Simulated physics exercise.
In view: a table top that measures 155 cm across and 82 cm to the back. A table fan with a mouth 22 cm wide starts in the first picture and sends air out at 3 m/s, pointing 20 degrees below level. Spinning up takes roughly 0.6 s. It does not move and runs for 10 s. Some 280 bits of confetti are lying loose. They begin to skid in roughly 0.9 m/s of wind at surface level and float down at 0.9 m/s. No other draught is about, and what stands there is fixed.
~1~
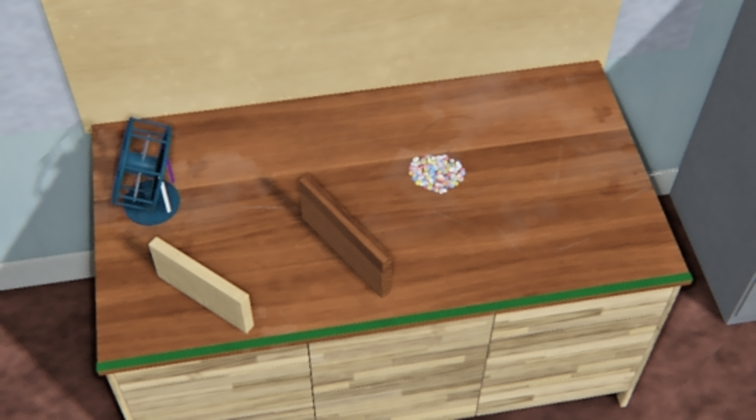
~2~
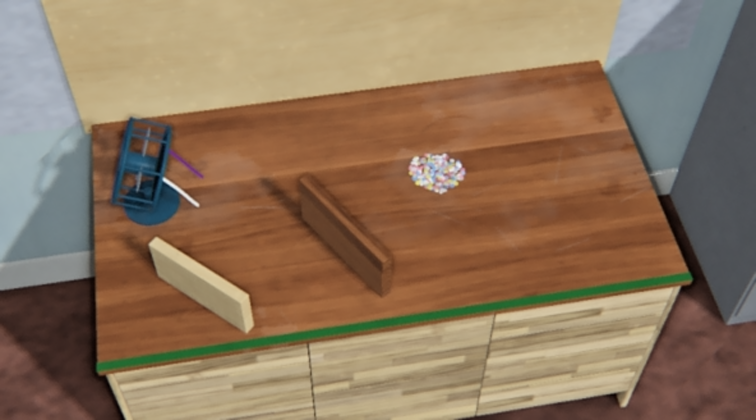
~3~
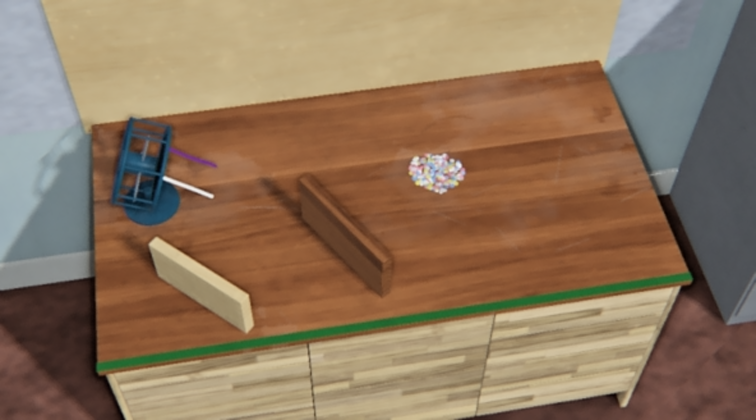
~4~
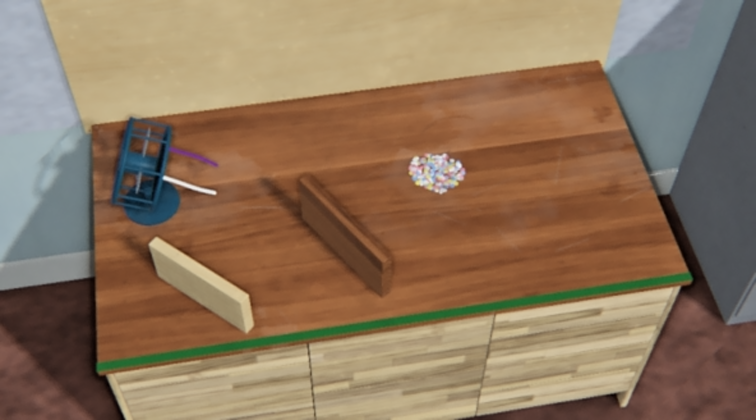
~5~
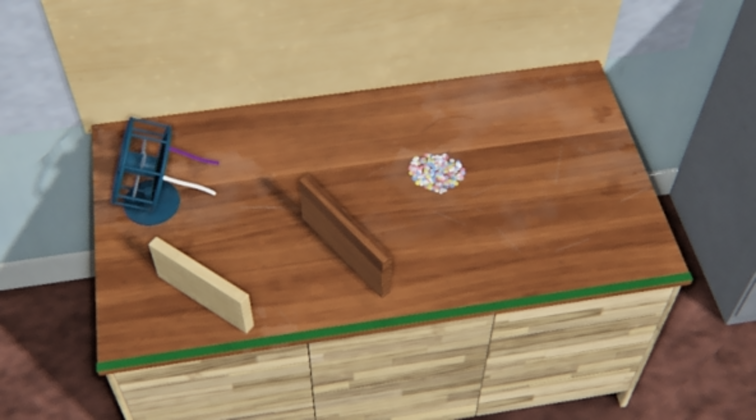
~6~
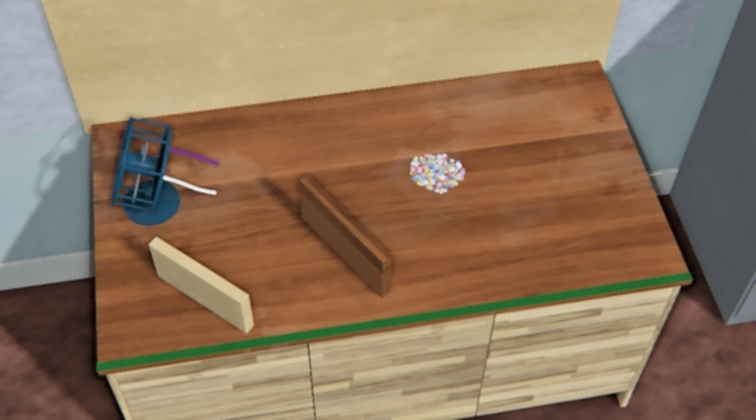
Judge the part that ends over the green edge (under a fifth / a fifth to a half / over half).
Of the bits of confetti, less than a fifth end over the green edge.
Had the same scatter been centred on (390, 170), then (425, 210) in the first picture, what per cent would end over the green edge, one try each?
In that order: 1 %, 5 %.
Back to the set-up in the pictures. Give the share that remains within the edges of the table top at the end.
Some 0 per cent.
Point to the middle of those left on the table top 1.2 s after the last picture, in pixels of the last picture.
Around (604, 223).
Then, 1.2 s after the last picture, 23 % are on the move or not yet settled, 0 % are over the green edge; the middle of those still in play is near (604, 223).
Then, 2.4 s after the last picture, 7 % are on the move or not yet settled, 0 % are over the green edge.
Then, 4.7 s after the last picture, 1 % are on the move or not yet settled, 0 % are over the green edge.
Then, 9.2 s after the last picture, at the end, 1 % are over the green edge.
